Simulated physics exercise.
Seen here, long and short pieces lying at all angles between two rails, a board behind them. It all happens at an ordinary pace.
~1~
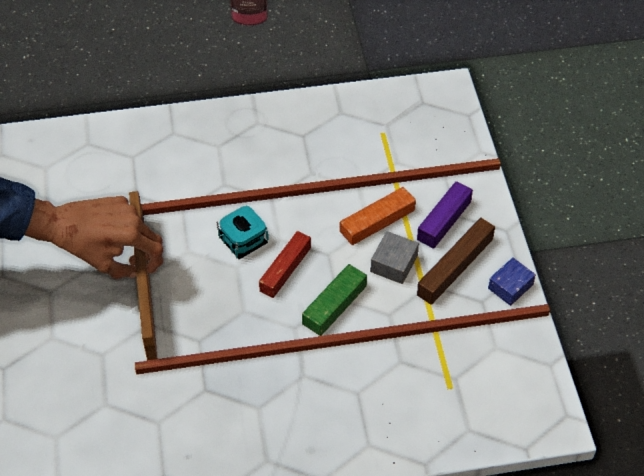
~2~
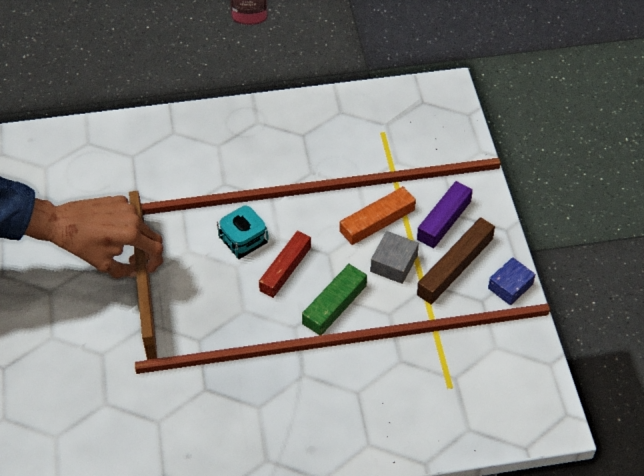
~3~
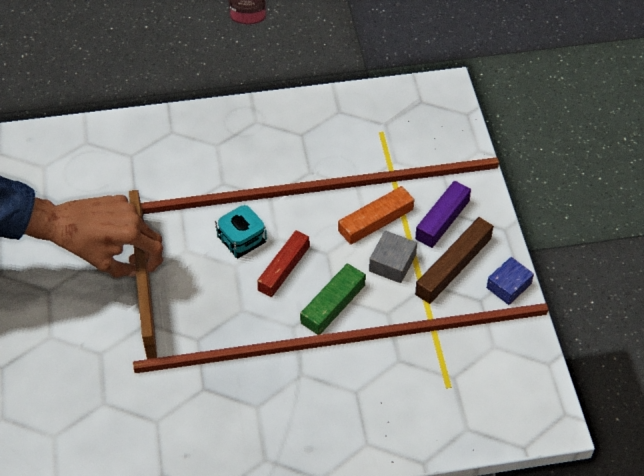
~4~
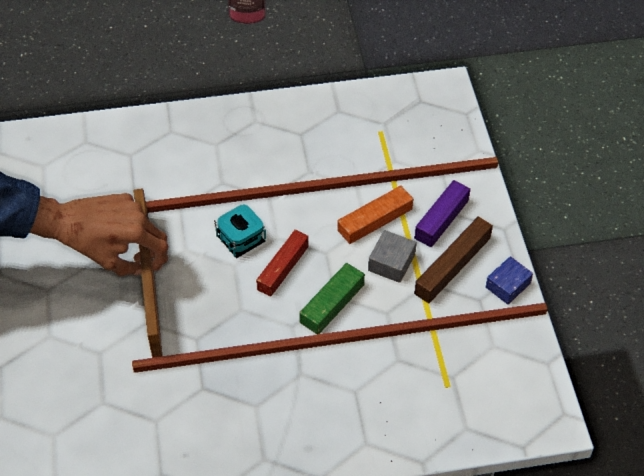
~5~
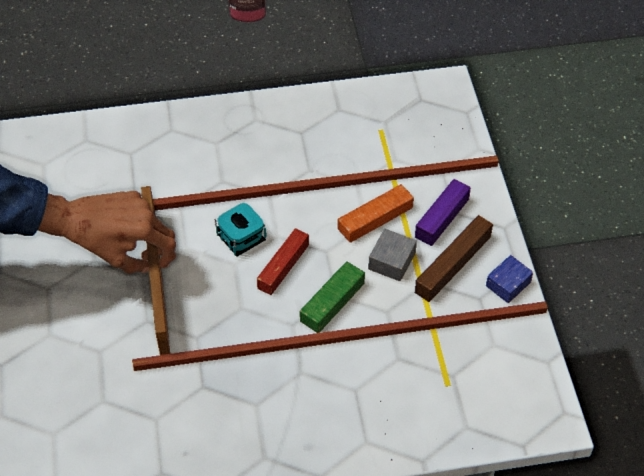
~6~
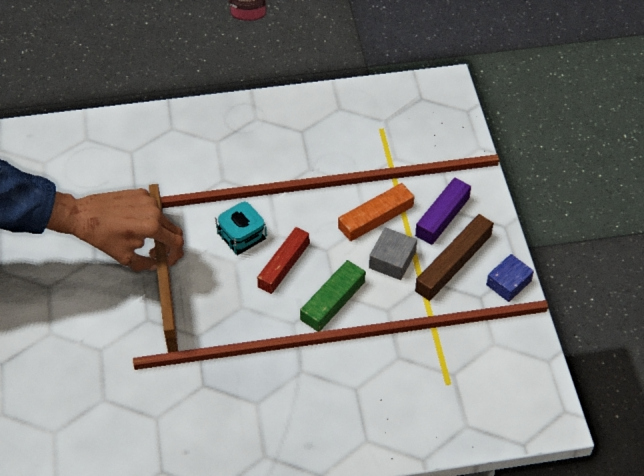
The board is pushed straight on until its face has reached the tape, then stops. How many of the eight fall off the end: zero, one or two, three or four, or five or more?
The number that fall off is zero.
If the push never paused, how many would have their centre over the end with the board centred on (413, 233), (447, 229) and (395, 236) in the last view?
Place by place, 0, 2 and 0.
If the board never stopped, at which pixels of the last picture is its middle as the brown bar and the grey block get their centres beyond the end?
At (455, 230) for the brown bar; at (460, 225) for the grey block.
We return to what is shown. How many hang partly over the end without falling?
That would be 1.
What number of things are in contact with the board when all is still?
3 of them.
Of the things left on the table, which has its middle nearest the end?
The purple stick.
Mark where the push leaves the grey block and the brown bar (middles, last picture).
About (475, 236), and the other about (490, 266).
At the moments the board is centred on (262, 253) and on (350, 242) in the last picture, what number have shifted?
2 and 6.
Early on, none off yet; blue block at rest near (510, 278); purple stick at rest near (443, 211); brown bar at rest near (455, 257).
A while later, none off yet; blue block at rest near (510, 278); purple stick travelled a little near (465, 201); brown bar moving near (463, 260).
Finally, the number that fall off is zero.
